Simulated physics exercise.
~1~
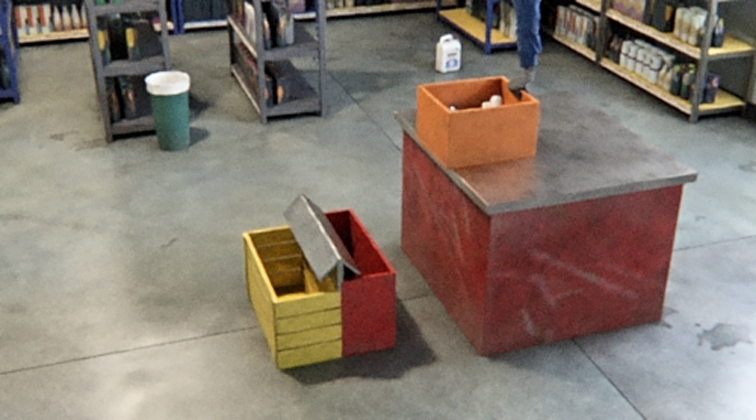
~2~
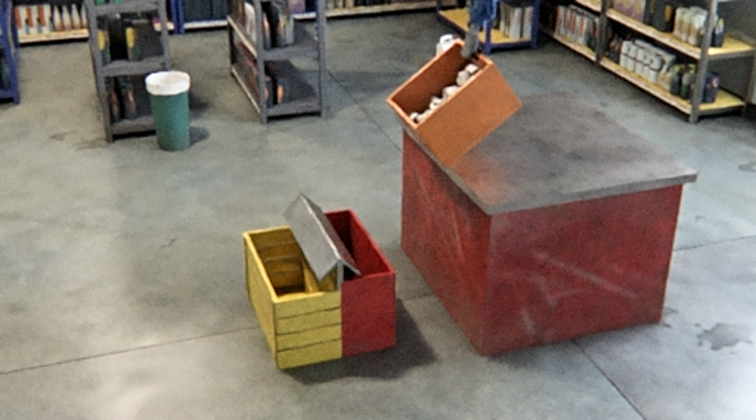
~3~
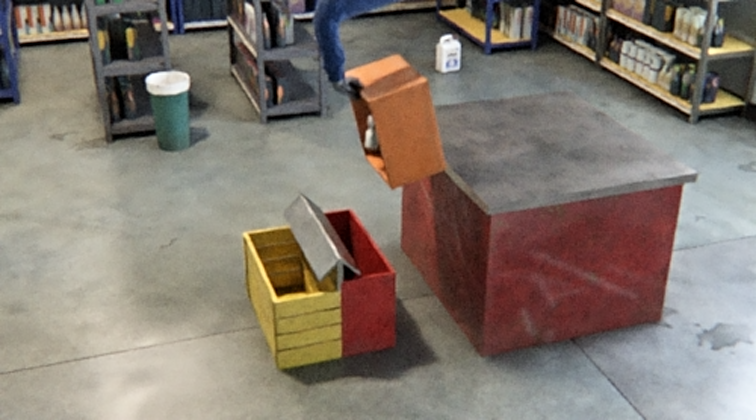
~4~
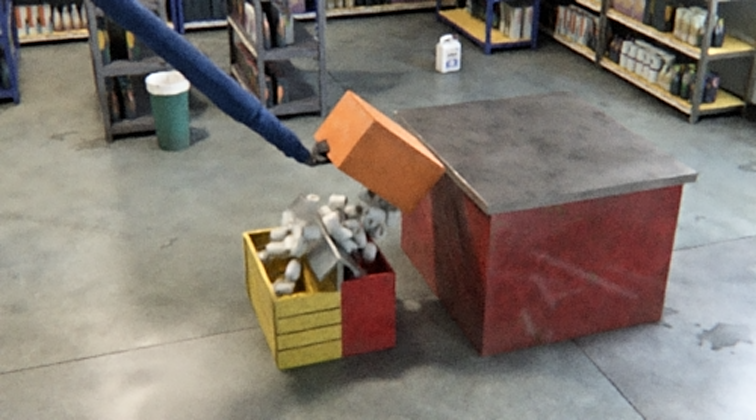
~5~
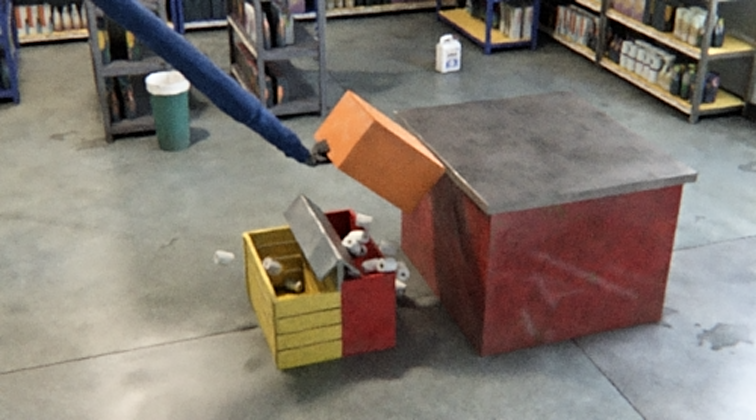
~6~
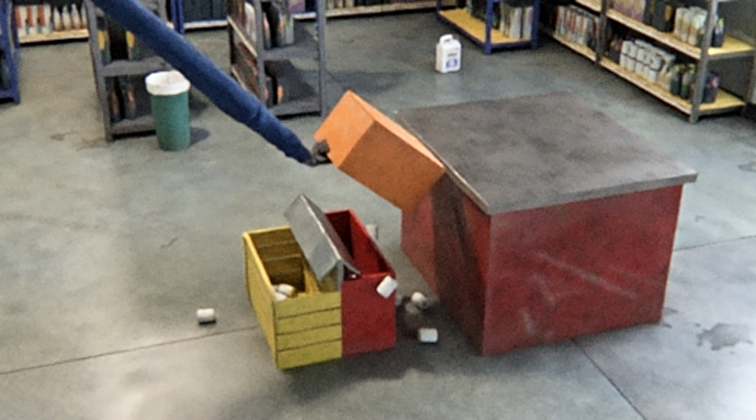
A blue robotic arm grips an orange box of white rolls on a large red bench with a grey top, seen from above in a room lined with shelves. On the floor to the left, a yellow tote and a red tub sit side by side beneath a grey ridge. The arm lifts and tilts the box, carries it left off the bench, and tips it nearly upside down. The rolls tumble onto the ridge and split between both containers. A few bounce out and end up on the floor, while the arm holds the box still.
